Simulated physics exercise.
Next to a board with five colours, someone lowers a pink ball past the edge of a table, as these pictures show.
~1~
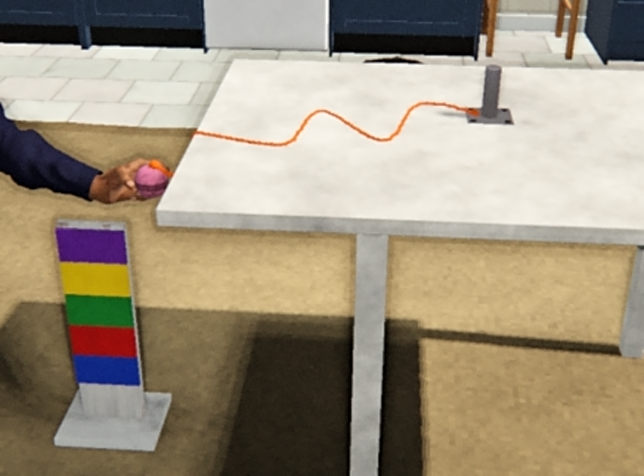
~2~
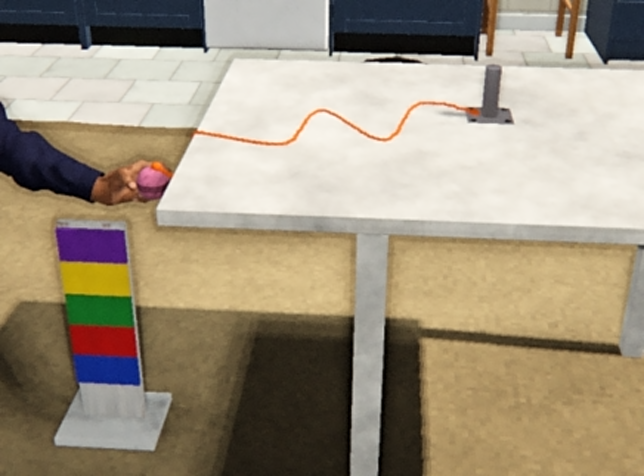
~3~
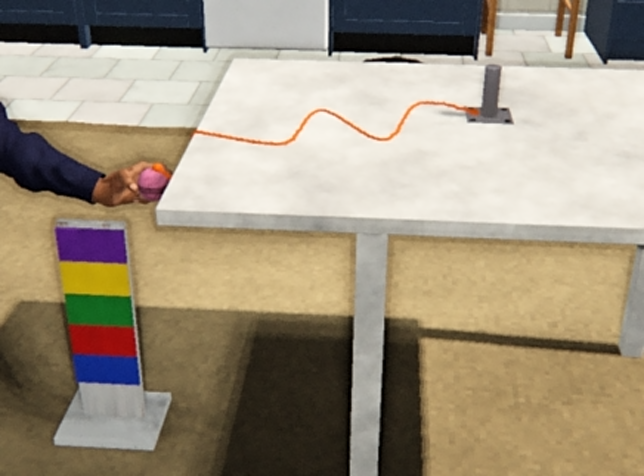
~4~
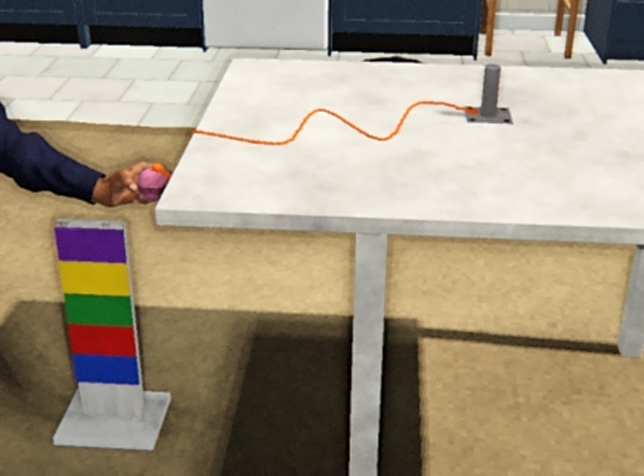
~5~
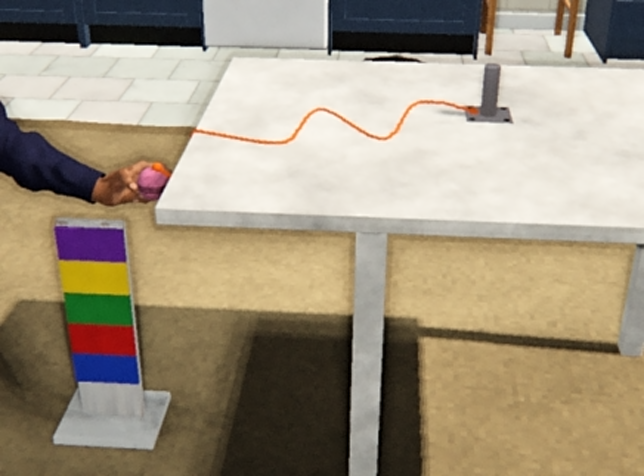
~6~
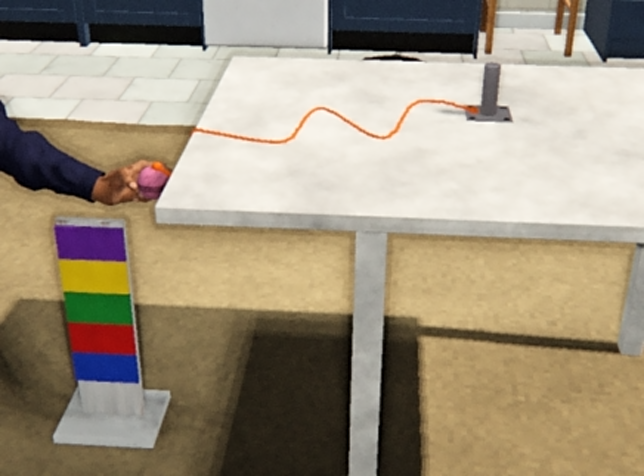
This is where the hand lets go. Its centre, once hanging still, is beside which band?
Beside the blue band.
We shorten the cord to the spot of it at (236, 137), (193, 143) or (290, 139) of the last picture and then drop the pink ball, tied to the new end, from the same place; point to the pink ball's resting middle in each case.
The pixels are (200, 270), (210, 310) and (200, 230), in the order of the tries.
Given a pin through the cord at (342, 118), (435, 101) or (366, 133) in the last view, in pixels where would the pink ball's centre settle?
Approximately (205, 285), (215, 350) and (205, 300), respectively.
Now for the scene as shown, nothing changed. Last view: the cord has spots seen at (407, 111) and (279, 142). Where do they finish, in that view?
They finish at (377, 116) and (205, 222) respectively.
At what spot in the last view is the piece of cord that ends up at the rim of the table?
Go for the one at (321, 109).
Soon after, ball near (172, 332); level with red.
After that, ball near (229, 367); level with blue.
And then, ball near (209, 368); level with blue.
In the end, ball near (214, 369); level with blue. Its centre hangs level with the blue band.
